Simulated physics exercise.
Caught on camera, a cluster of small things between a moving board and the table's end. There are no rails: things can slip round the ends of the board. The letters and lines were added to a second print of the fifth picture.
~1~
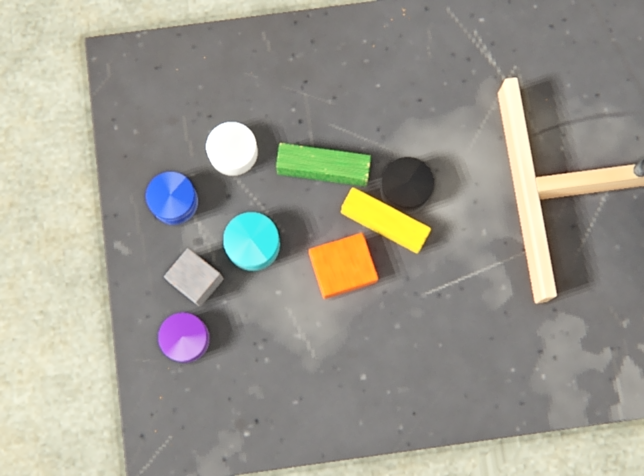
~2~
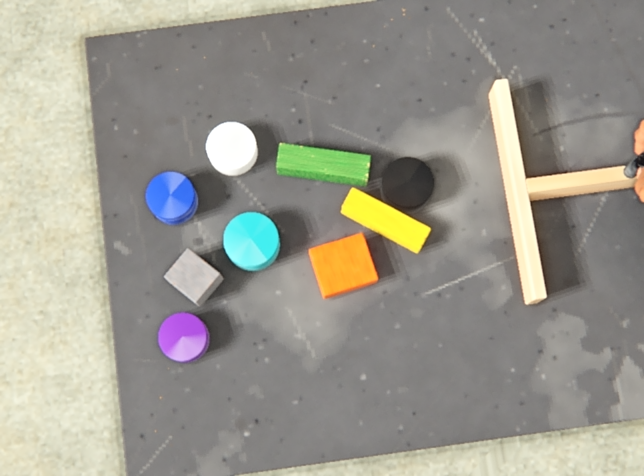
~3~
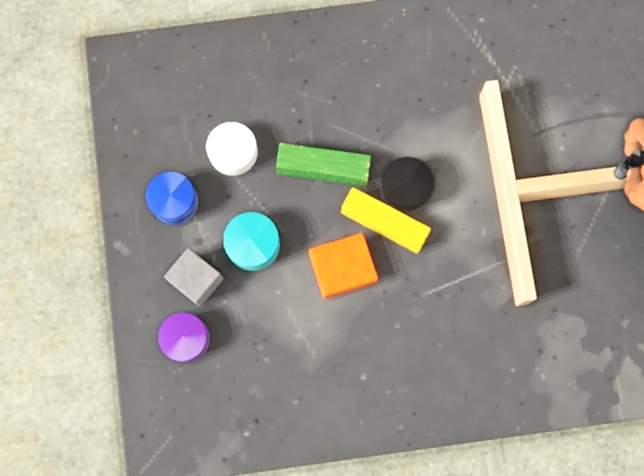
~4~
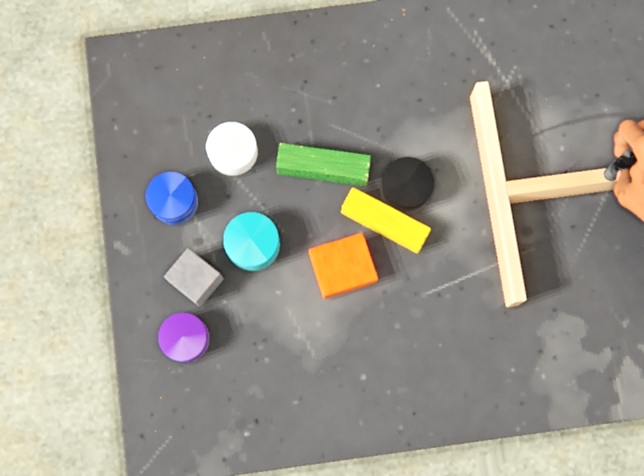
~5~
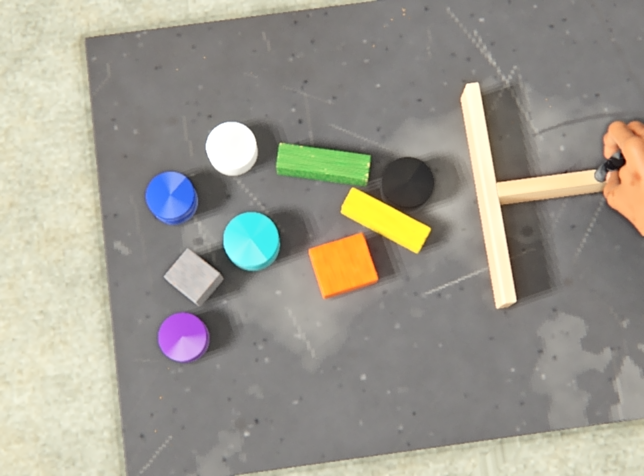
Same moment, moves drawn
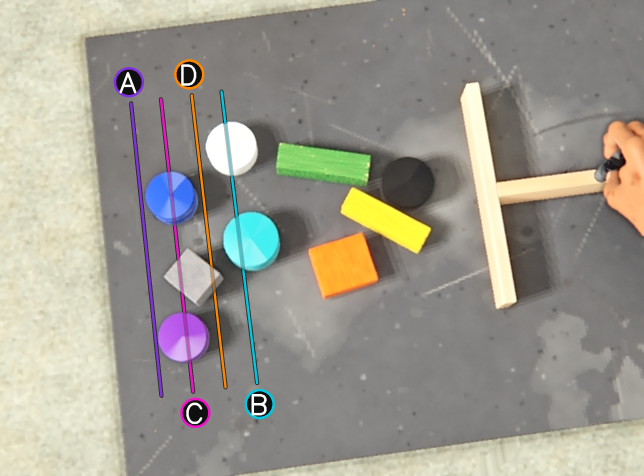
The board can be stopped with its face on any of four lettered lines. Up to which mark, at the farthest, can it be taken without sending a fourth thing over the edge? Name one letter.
The farthest such stop is C.
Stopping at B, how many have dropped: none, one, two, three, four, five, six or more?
By then, none.
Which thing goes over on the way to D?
The grey block.
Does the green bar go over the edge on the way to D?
By then, no.
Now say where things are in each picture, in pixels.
The first picture shows orange block (343, 266); green bar (324, 165); turquoise tin (252, 242).
The second picture shows board (521, 186); purple tin (185, 337).
The third picture shows board (511, 188); blue tin (173, 199).
The fourth picture shows board (501, 189); black tin (407, 185).
The fifth picture shows board (491, 190); orange block (343, 266); green bar (324, 165); turquoise tin (252, 242).
On the marked copy, A at (146, 246); B at (239, 233); C at (177, 241); D at (208, 237).
Taking C. A third of the way, board (379, 205); white tin (211, 141); green bar (281, 157).
Two thirds of the way, board (265, 220); grey block (157, 300); turquoise tin (194, 272).
When it is over, board (176, 232); turquoise tin over the edge; grey block over the edge; three fallen.
As for the rest, A drops five; B is within the limit but short; D is within the limit but short.
